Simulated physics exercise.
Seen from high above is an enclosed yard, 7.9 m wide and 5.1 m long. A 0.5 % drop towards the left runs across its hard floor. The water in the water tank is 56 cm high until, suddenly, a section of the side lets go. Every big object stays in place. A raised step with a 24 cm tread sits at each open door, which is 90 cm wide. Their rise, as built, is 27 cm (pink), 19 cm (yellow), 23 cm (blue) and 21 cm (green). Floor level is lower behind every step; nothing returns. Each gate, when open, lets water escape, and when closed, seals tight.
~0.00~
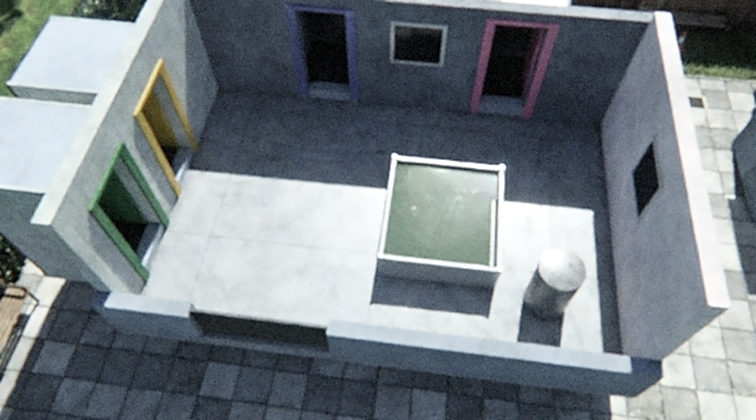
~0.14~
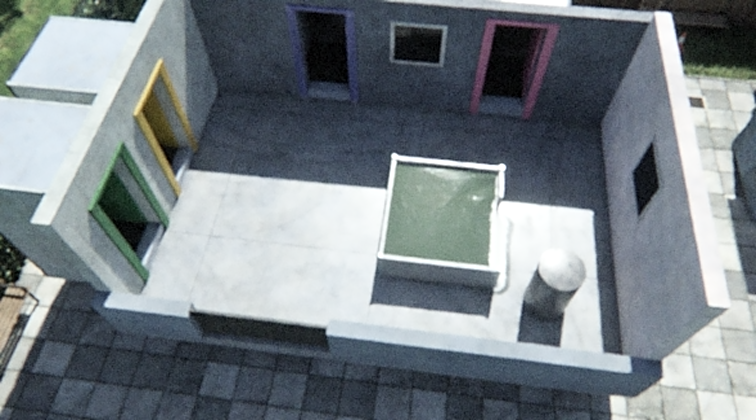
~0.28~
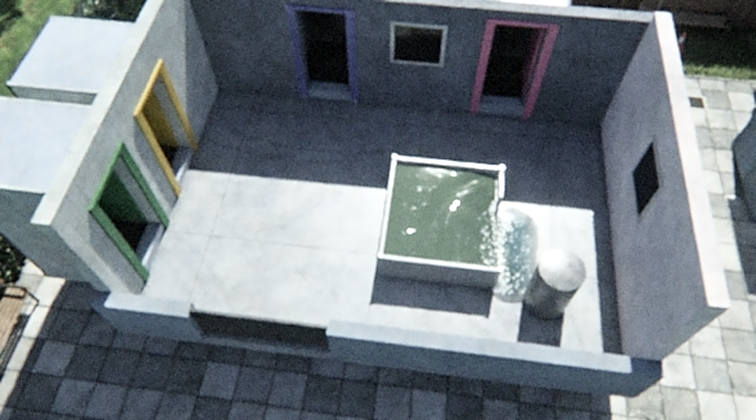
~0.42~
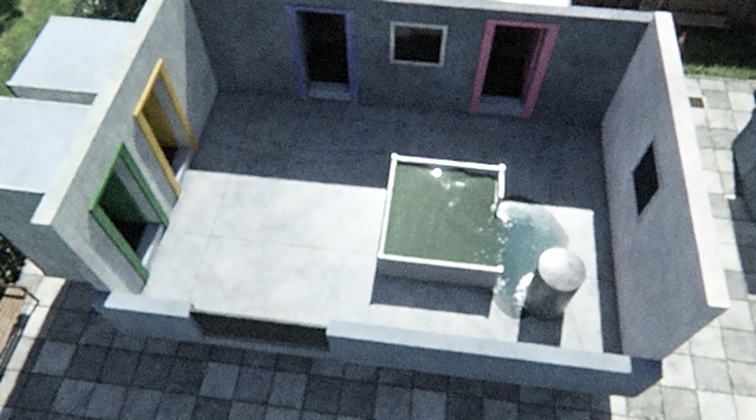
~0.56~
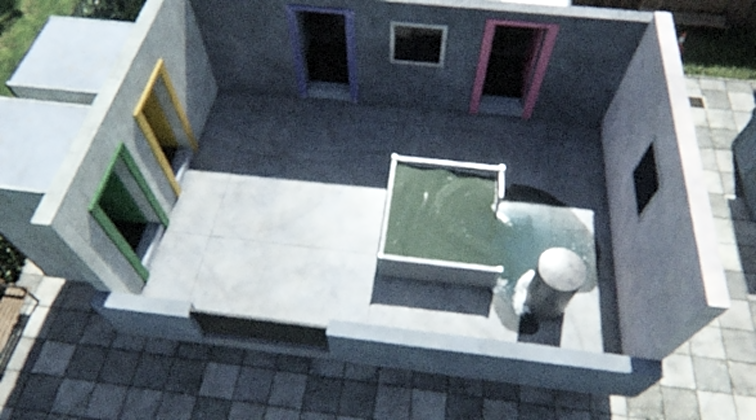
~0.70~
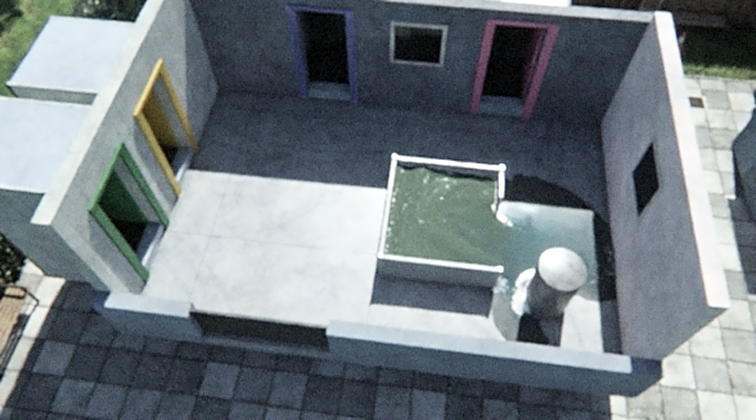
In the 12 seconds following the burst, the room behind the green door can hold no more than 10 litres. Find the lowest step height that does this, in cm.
The lowest height is about 8.5 cm.
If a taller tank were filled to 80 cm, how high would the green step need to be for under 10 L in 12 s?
It would take a step of about 14.0 cm.
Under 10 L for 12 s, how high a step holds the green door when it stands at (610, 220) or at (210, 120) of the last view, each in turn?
25 and 9.0 cm.
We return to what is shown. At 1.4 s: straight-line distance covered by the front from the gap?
About 2.8 metres out.
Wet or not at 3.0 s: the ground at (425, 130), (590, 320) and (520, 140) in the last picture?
So the three spots come out spared, swamped, swamped, in that order.
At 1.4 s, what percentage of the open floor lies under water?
Near 15 per cent of the open floor.
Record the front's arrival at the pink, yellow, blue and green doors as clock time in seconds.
Arrives: Pink 2.6 s / yellow 6.5 s / blue 4.0 s / green 6.0 s.
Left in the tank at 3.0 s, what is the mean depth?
Mean depth: Approx. 21 cm.
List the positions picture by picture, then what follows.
In the first picture, still water, 56 cm deep, in the water tank at (443, 213); the green door at (136, 221) is dry.
In the second picture, the front is at (507, 243), 0.3 m from the gap at (494, 245); 0.2 m2 of floor is wet, 56 cm left at the back.
In the third picture, the gap is at (494, 245), the front 0.7 m out at (532, 277); the back of the water tank holds 56 cm.
In the fourth picture, water pours out at (494, 245) and has run 1.2 m, to a hidden place; about 9 cm deep outside, 56 cm at the back.
In the fifth picture, the front is at (595, 256), 1.8 m from the gap at (494, 246); 2.8 m2 of floor is wet, 54 cm left at the back.
In the sixth picture, water pours out at (494, 246) and has run 2.1 m, to (616, 293); about 6 cm deep outside, 48 cm at the back; 5.9 m in a straight line remain to the green door at (136, 221).
After 1.4 s water covers 15 % of the floor, deepest (38 cm) near (605, 260); it has not reached the green door.
After 3.0 s water covers 35 % of the floor, deepest (28 cm) near (594, 132); it has not reached the green door.
After 12.0 s water covers 100 % of the floor, deepest (10 cm) near (199, 143); 7 cm at the green door, 0 litres in over its 21 cm step.
At the green door as built, the water arrived by 5.8 s and peaked near 11 cm at 6.2 s.
Run again over the same 12 s with other heights there, 33 litres in over 6.5 cm, 1 litre over 10.5 cm. The limit of 10 litres is kept from about 8.5 cm up.
